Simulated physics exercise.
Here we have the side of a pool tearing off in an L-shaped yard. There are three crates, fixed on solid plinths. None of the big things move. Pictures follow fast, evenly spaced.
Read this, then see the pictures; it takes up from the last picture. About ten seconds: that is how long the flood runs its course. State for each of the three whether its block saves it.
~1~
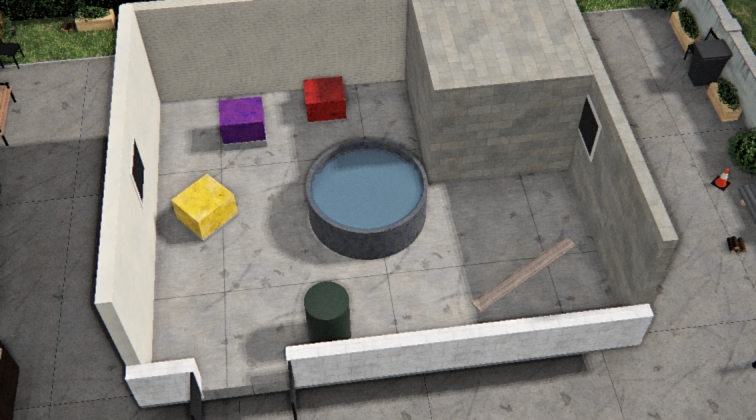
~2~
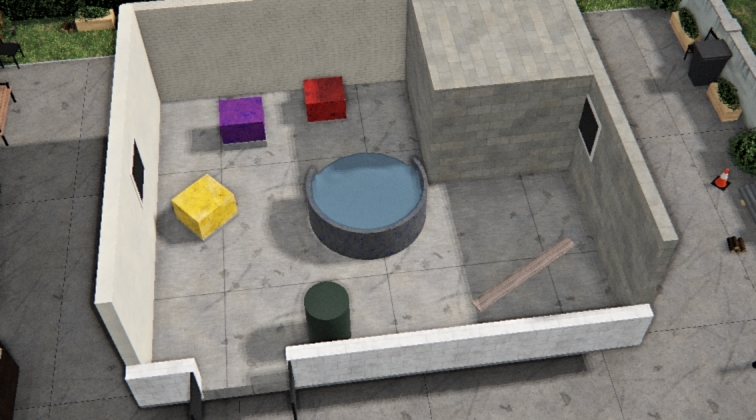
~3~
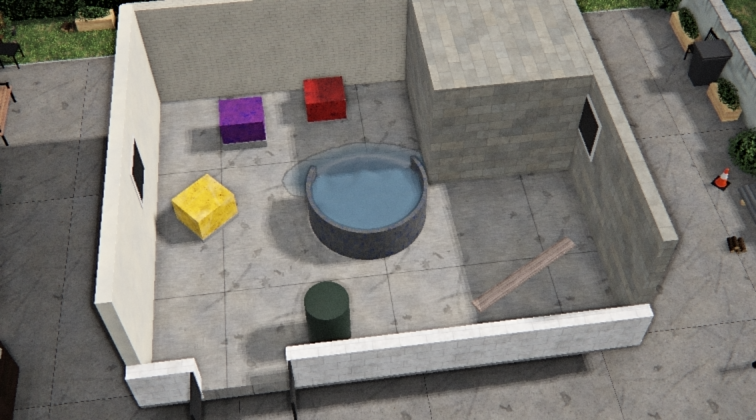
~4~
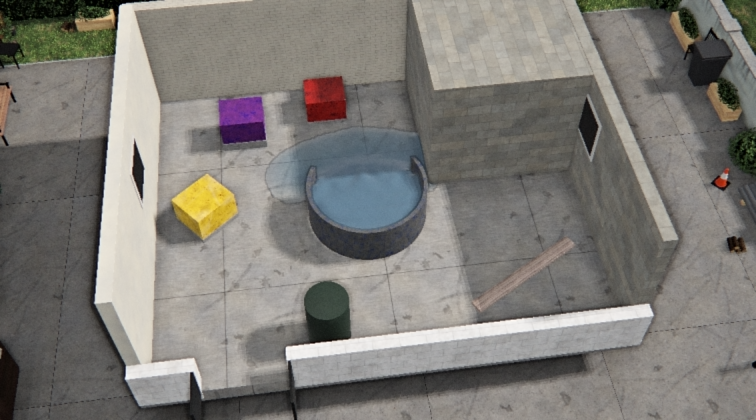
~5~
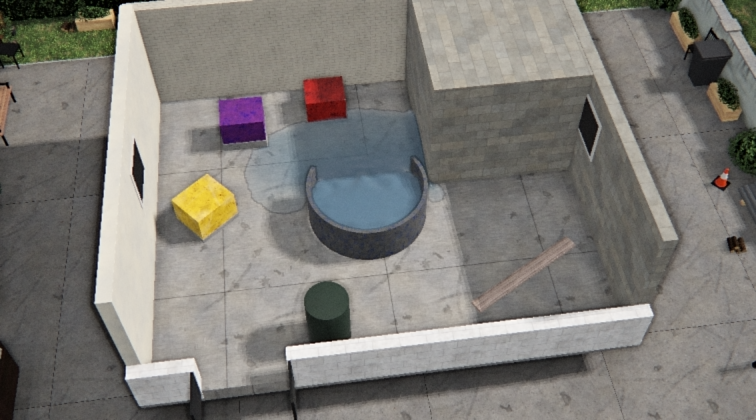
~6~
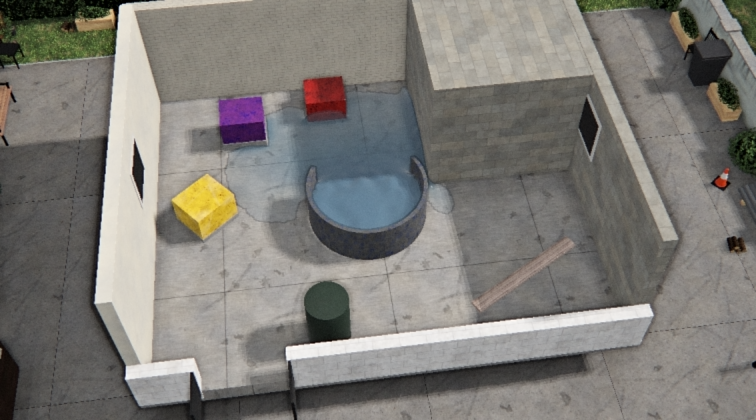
My prediction: The yellow crate is reached. The purple crate is reached. The red crate is reached.
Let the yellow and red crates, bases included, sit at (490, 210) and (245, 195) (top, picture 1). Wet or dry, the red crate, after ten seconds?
Note: The red crate is caught.
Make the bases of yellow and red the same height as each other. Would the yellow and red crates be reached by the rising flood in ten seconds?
Briefly, the yellow crate is inundated and the red crate is inundated.
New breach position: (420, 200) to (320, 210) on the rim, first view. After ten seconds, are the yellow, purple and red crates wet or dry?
Here goes: Yellow crate - hit; purple crate - left alone; red crate - hit.
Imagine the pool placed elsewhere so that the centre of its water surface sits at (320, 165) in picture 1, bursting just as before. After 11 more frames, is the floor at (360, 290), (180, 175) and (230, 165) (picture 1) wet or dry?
The first spot is not reached, the second inundated, and the third inundated.
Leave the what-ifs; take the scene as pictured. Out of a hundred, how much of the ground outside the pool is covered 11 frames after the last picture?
Estimated share: Around 30 %.
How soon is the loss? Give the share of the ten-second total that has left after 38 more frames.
Near 0 %.
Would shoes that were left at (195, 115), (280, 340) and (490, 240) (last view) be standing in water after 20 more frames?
Taking the three spots one by one, I'd call them drenched, clear and drenched.
A moment on, water covers 25 % of the floor; the yellow crate water round its plinth, the purple crate water round its plinth, the red crate water round its plinth.
Next, water covers 30 % of the floor; the yellow crate water round its plinth, the purple crate water round its plinth, the red crate water round its plinth.
Then, water covers 40 % of the floor; the yellow crate water round its plinth, the purple crate water round its plinth, the red crate water round its plinth.
Later, water covers 70 % of the floor; the yellow crate water round its plinth, the purple crate water round its plinth, the red crate water round its plinth.
In the end, water covers 85 % of the floor; the yellow crate was topped, the purple crate was topped, the red crate was topped.
